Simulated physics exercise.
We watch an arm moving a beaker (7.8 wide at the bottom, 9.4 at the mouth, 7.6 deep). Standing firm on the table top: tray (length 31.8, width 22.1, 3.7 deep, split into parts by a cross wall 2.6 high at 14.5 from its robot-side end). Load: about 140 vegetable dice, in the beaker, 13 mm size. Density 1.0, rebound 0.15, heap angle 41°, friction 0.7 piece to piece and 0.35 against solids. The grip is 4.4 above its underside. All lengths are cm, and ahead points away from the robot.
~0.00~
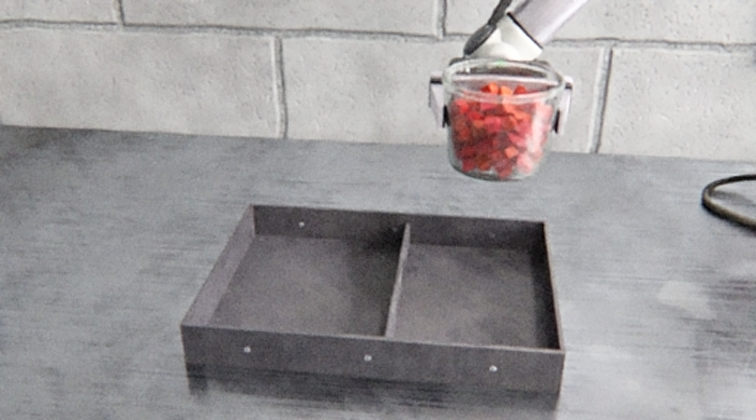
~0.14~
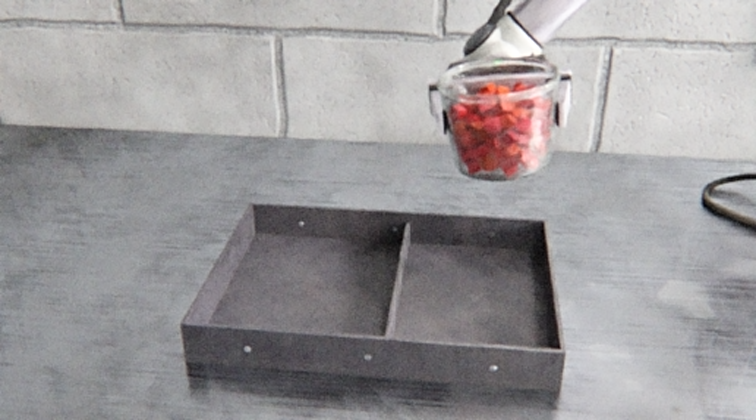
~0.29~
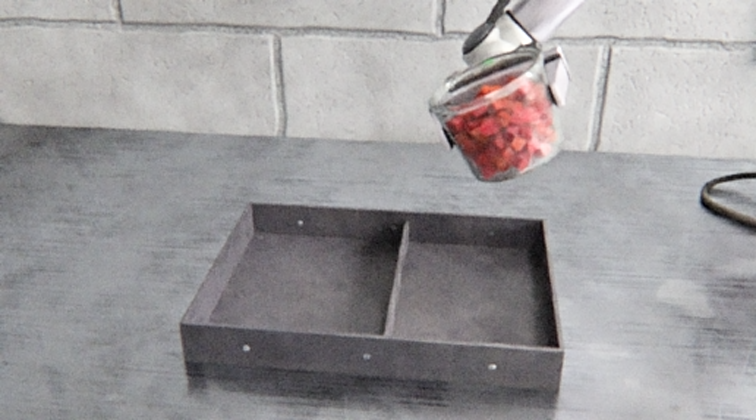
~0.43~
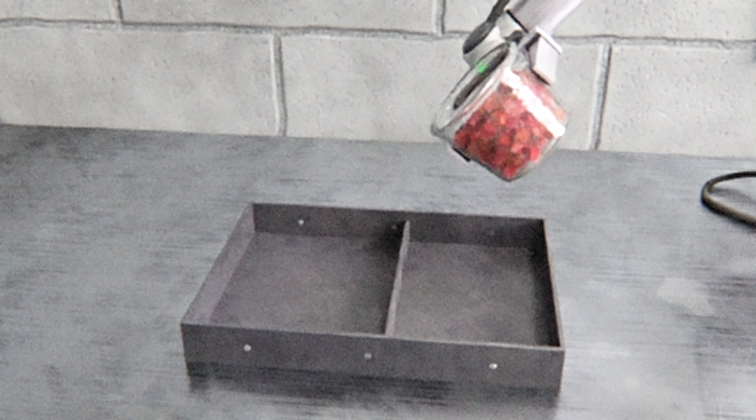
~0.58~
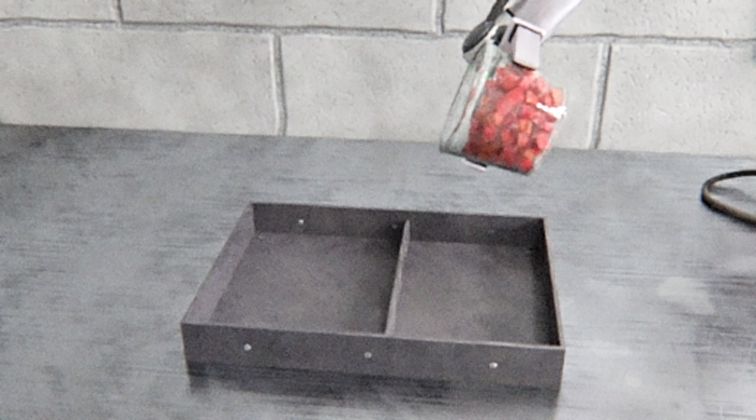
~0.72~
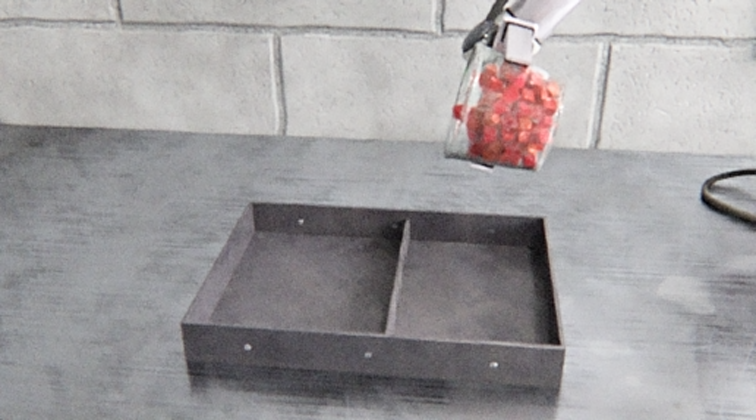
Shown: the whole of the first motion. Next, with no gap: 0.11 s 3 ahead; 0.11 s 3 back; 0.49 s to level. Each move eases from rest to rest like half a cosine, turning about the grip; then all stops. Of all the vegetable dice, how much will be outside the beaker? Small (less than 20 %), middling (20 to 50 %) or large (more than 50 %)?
Answer: Middling; 20 to 50 % of the vegetable dice finish outside the beaker.
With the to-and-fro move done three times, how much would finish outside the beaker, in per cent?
It would be near 65 per cent.
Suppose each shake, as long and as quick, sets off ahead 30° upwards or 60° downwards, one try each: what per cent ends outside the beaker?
About 40 and 5 per cent.
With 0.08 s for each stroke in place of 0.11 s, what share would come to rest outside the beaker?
It would be near 60 per cent.
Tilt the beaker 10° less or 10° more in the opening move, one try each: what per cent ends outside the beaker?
About 15 and 65 per cent.
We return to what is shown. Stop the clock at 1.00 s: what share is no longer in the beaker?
Some 30 per cent.
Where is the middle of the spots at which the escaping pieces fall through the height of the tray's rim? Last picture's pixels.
Around (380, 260).
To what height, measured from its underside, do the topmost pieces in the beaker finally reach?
Roughly 6.5 cm.
After 1.00 s, tilted 73° forward, highest piece 21 above the table; 98 in the beaker, 12 in the far-side part, 30 in flight or on a rim.
After 1.29 s, tilted 15° forward, highest piece 22 above the table; 93 in the beaker, 33 in the far-side part, 14 in the robot-side part.
After 1.63 s, level, highest piece 22 above the table; 93 in the beaker, 33 in the far-side part, 14 in the robot-side part.
After 2.68 s, level, highest piece 22 above the table; 93 in the beaker, 33 in the far-side part, 14 in the robot-side part.
In the end, 93 in the beaker, 33 in the far-side part, 14 in the robot-side part. That is 34 % outside the beaker.
